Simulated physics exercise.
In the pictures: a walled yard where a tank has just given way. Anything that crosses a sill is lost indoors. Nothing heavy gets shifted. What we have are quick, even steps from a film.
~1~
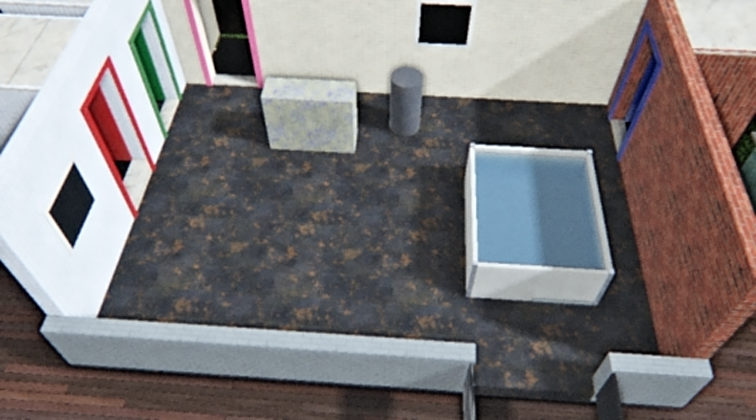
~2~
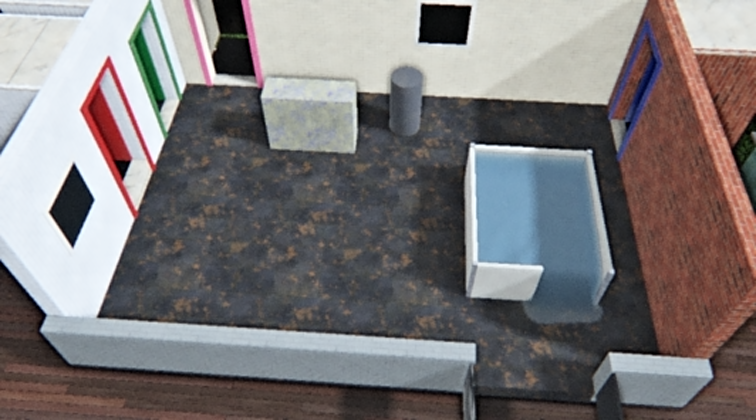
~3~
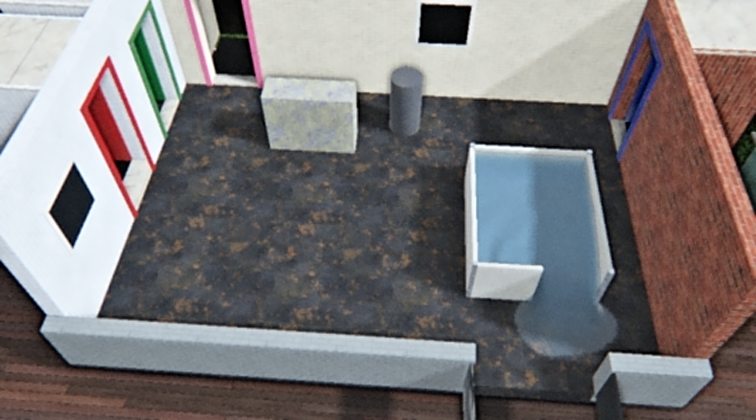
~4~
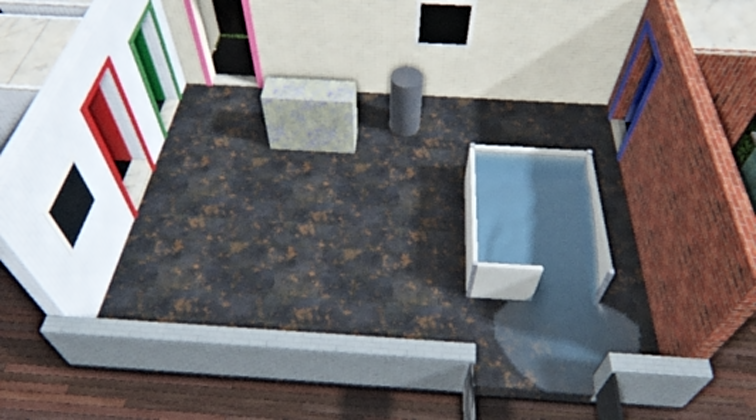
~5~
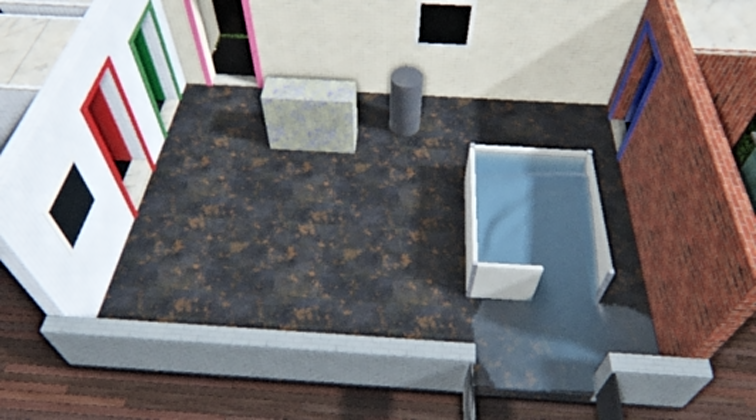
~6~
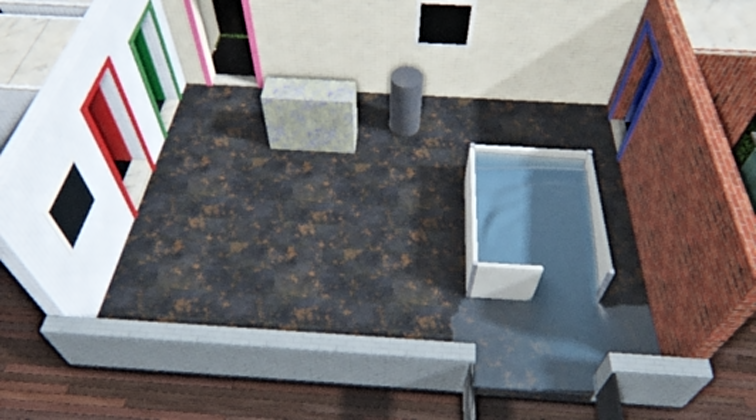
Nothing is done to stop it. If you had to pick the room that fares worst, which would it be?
I would pick the blue room.
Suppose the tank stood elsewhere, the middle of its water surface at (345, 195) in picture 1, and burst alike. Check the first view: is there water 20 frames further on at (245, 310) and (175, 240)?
Soaked, soaked.
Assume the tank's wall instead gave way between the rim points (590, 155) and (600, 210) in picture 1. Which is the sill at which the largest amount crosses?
It's the blue door, I reckon.
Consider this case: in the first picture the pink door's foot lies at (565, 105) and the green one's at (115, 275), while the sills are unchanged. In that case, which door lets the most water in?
That would be the one in pink.
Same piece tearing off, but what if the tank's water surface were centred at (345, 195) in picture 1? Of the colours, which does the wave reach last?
Answer: The door marked pink.
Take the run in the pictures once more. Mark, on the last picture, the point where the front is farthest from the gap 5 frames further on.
Close to (379, 362), I think.
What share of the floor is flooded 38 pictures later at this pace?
About 30 in a hundred.
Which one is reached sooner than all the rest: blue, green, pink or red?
Looks like the blue door, honestly.
A moment on, water covers 10 % of the floor; blue door not reached, pink door not reached, red door not reached, green door not reached.
Next, water covers 15 % of the floor; blue door not reached, pink door not reached, red door not reached, green door not reached.
Then, water covers 15 % of the floor; blue door a trickle in, pink door not reached, red door not reached, green door not reached.
Later, water covers 30 % of the floor; blue door some in, pink door not reached, red door not reached, green door not reached.
In the end, water covers 50 % of the floor; blue door some in, pink door wet at the sill, nothing in, red door not reached, green door wet at the sill, nothing in; the blue door has let in the most.
